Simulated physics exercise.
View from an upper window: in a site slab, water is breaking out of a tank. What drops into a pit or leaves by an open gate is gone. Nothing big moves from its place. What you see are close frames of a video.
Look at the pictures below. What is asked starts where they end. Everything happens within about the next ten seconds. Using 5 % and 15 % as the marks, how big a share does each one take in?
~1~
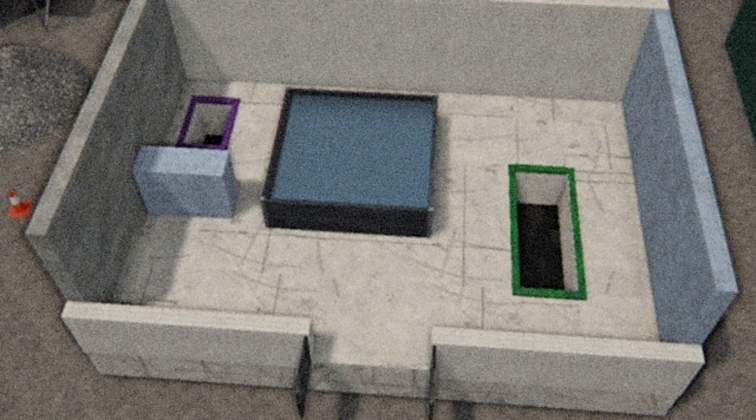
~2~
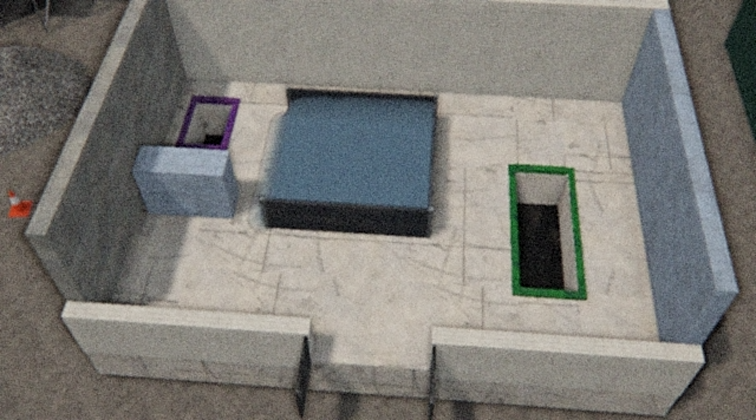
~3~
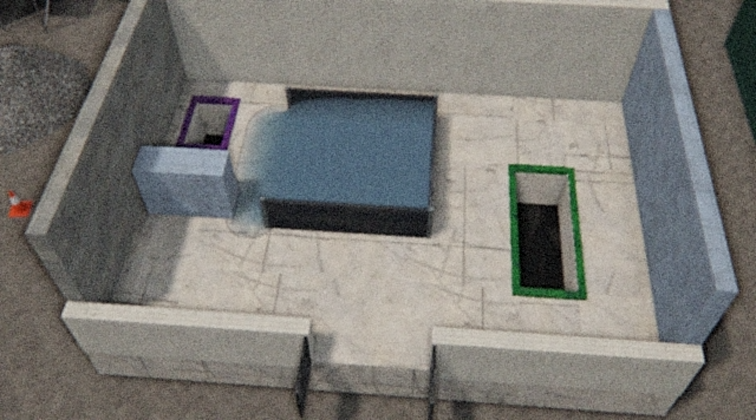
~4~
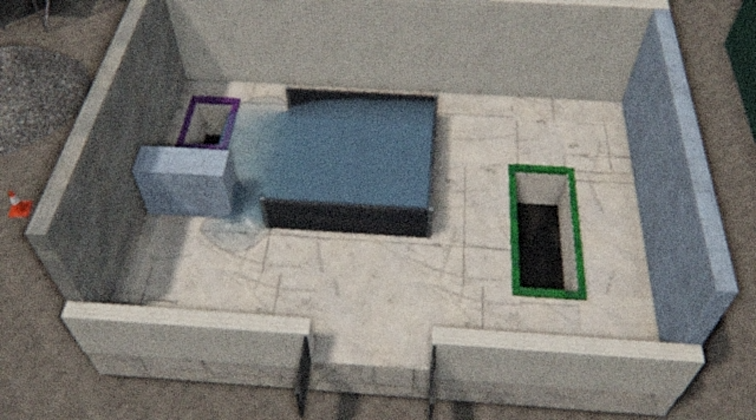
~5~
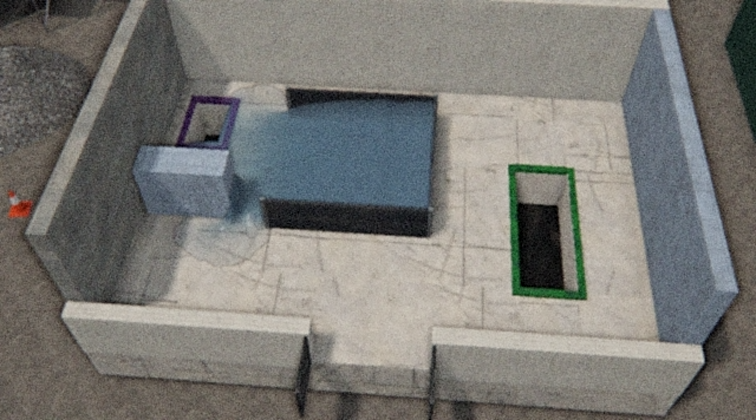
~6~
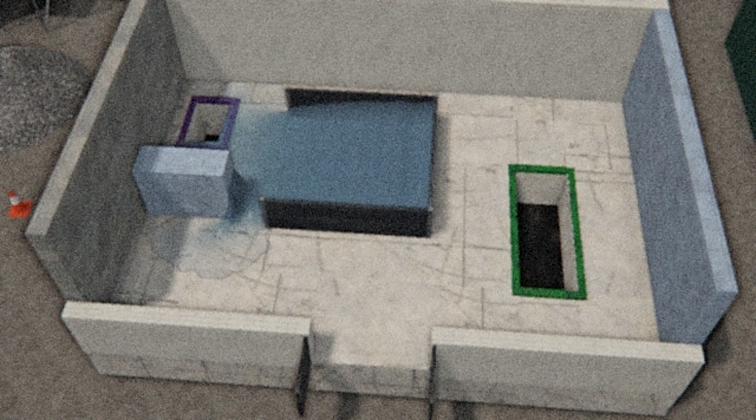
My prediction: Gate: Short of a twentieth; green pit: Short of a twentieth; purple pit: Upwards of fifteen per cent.
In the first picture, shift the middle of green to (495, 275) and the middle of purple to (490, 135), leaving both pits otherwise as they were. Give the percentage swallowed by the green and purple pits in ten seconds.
I reckon green ends up with 4 percent and purple with 6 percent.
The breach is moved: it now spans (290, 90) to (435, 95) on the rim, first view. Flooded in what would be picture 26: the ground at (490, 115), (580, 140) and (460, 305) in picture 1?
Listed in order, they come out sitting in a pool, sitting in a pool and without a puddle.
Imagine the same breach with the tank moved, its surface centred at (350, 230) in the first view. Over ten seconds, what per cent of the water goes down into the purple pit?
Within ten seconds, 14 percent of the total ends up in the purple pit.
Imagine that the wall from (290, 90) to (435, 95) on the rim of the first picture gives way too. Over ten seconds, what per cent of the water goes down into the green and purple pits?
Green: 6 percent; purple: 20 percent.
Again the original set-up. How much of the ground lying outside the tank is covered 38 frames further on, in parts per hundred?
Roughly 70 percent, I'd say.
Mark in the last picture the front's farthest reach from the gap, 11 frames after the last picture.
Estimated pixel: (103, 330).
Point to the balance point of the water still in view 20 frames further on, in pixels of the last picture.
Somewhere near (270, 188).
A moment on, water covers 25 % of the floor; the gate 0 %, the green pit 0 %, the purple pit 7 %.
Next, water covers 30 % of the floor; the gate 0 %, the green pit 0 %, the purple pit 15 %.
Then, water covers 40 % of the floor; the gate 0 %, the green pit 0 %, the purple pit 29 %.
Later, water covers 70 % of the floor; the gate 1 %, the green pit 0 %, the purple pit 39 %.
In the end, water covers 95 % of the floor; the gate 3 %, the green pit 0 %, the purple pit 42 %.
